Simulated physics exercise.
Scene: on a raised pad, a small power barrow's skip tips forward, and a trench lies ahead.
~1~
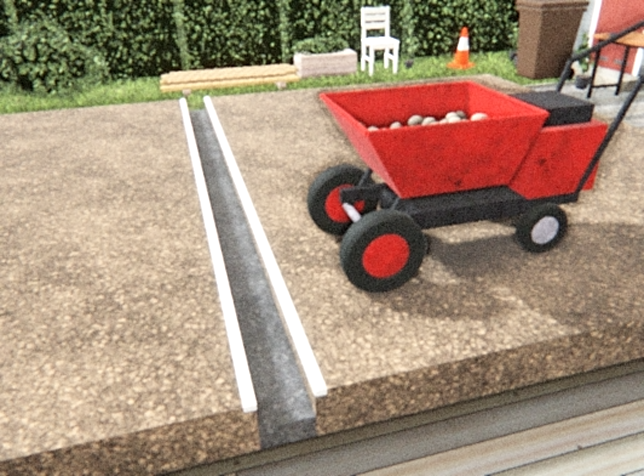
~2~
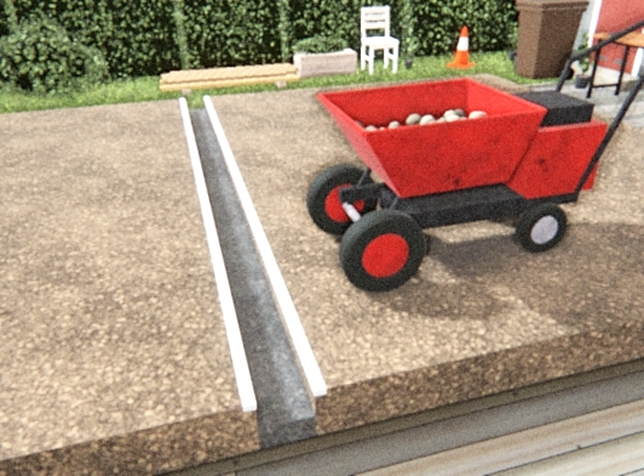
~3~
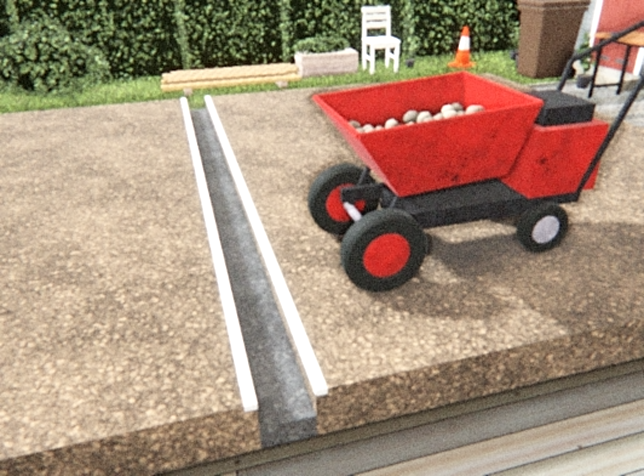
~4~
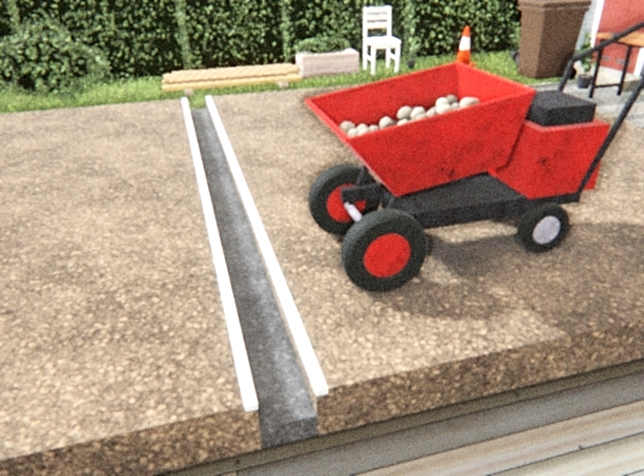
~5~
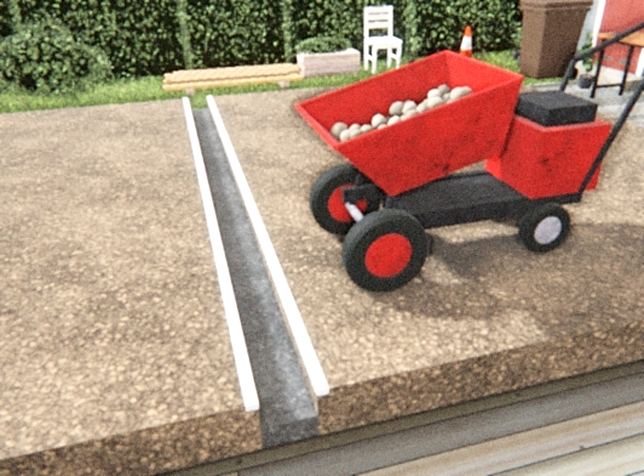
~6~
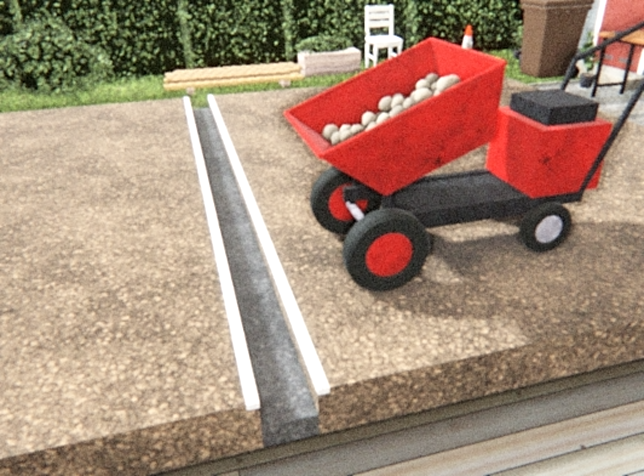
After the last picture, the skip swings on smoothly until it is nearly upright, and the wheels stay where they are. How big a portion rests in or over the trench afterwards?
Most of the load does not find the trench.
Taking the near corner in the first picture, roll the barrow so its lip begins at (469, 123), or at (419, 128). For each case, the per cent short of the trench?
It comes out near 50 in a hundred for the first and near 20 in a hundred for the second.
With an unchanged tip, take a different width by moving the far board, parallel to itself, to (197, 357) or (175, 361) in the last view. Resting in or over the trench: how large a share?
Roughly 80 % first, 90 % second.
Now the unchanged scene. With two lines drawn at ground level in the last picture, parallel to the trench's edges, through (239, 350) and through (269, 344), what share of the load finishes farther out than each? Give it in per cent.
Result, first then second: 70 %, 80 %.
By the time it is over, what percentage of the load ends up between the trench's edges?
Near 30 %.
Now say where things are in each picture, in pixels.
The first frame shows lip of the skip near (368, 134), level; top of the load near (424, 135), river pebbles; first edge of the trench near (301, 338); far edge near (238, 350), the trench under half as wide as the skip, and about half as deep as wide.
The second frame shows lip of the skip near (365, 134), tipped barely; top of the load near (446, 138).
The third frame shows lip of the skip near (359, 136), tipped barely; top of the load near (444, 133).
The fourth frame shows lip of the skip near (349, 141), tipped a little; top of the load near (438, 128).
The fifth frame shows lip of the skip near (336, 148), tipped clearly; top of the load near (436, 105).
The sixth frame shows lip of the skip near (322, 157), tipped clearly; top of the load near (432, 111); first edge of the trench near (304, 336); far edge near (241, 348).
Shortly afterwards, skip tipped steeply; the whole lot in the skip.
Next, skip tipped right over; the bulk in the skip; only a few in or heaped over the trench; a little beyond it; only a few falling.
Some moments later, skip tipped right over; near a quarter in the skip; near a quarter in or heaped over the trench; near two thirds beyond it.
In the end, skip tipped right over; near a quarter in or heaped over the trench; near two thirds beyond it.
